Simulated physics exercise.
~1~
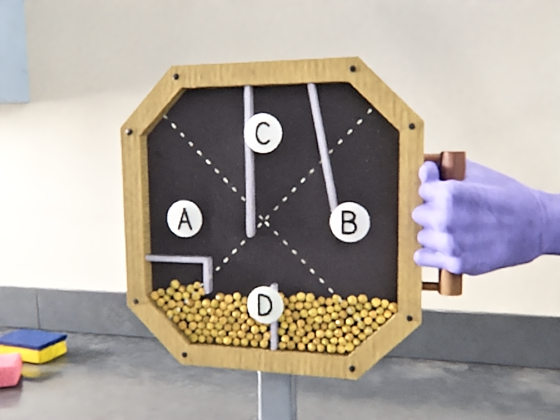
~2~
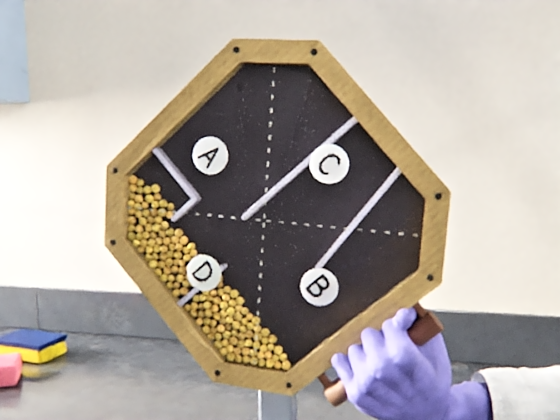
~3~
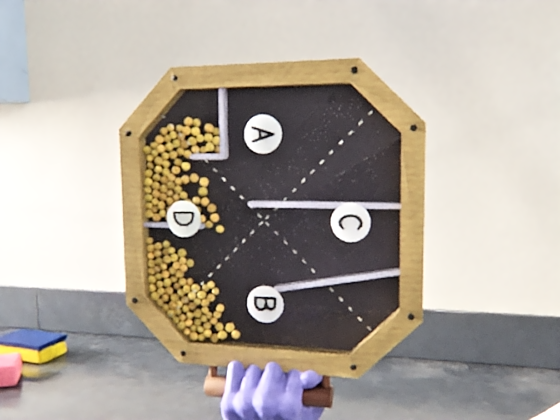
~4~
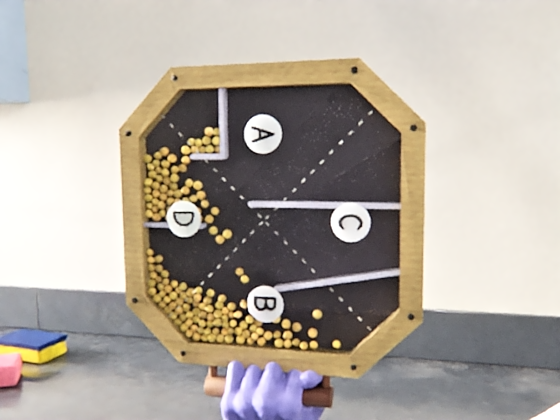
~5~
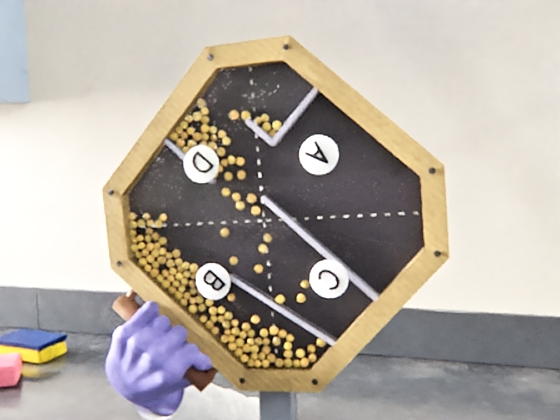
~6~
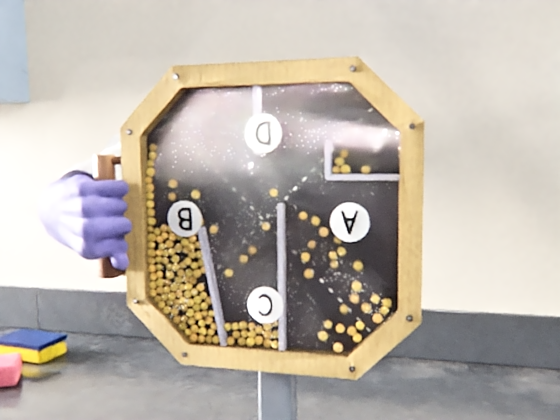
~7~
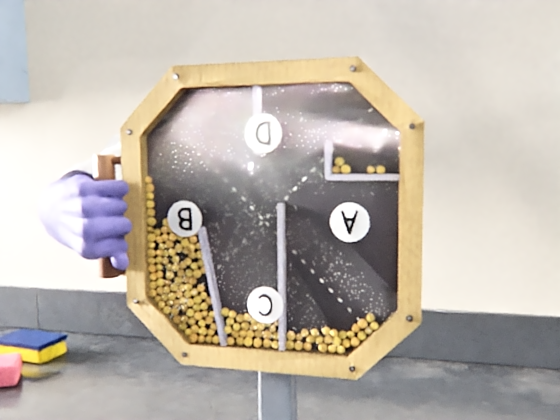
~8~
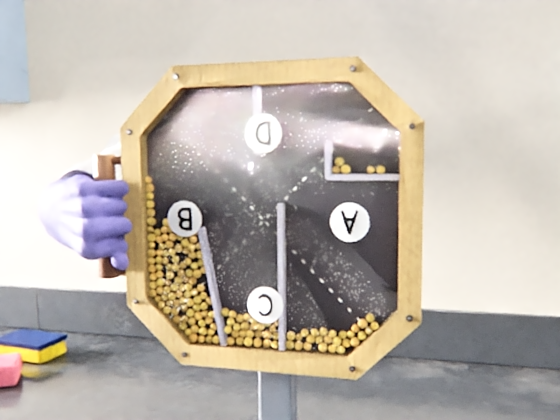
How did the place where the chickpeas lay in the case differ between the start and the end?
At the start they lay in a low layer along the bottom of the case. By the end they were heaped up against the lower left side, with a thinner layer along the bottom, so their middle sat higher and slightly further left.
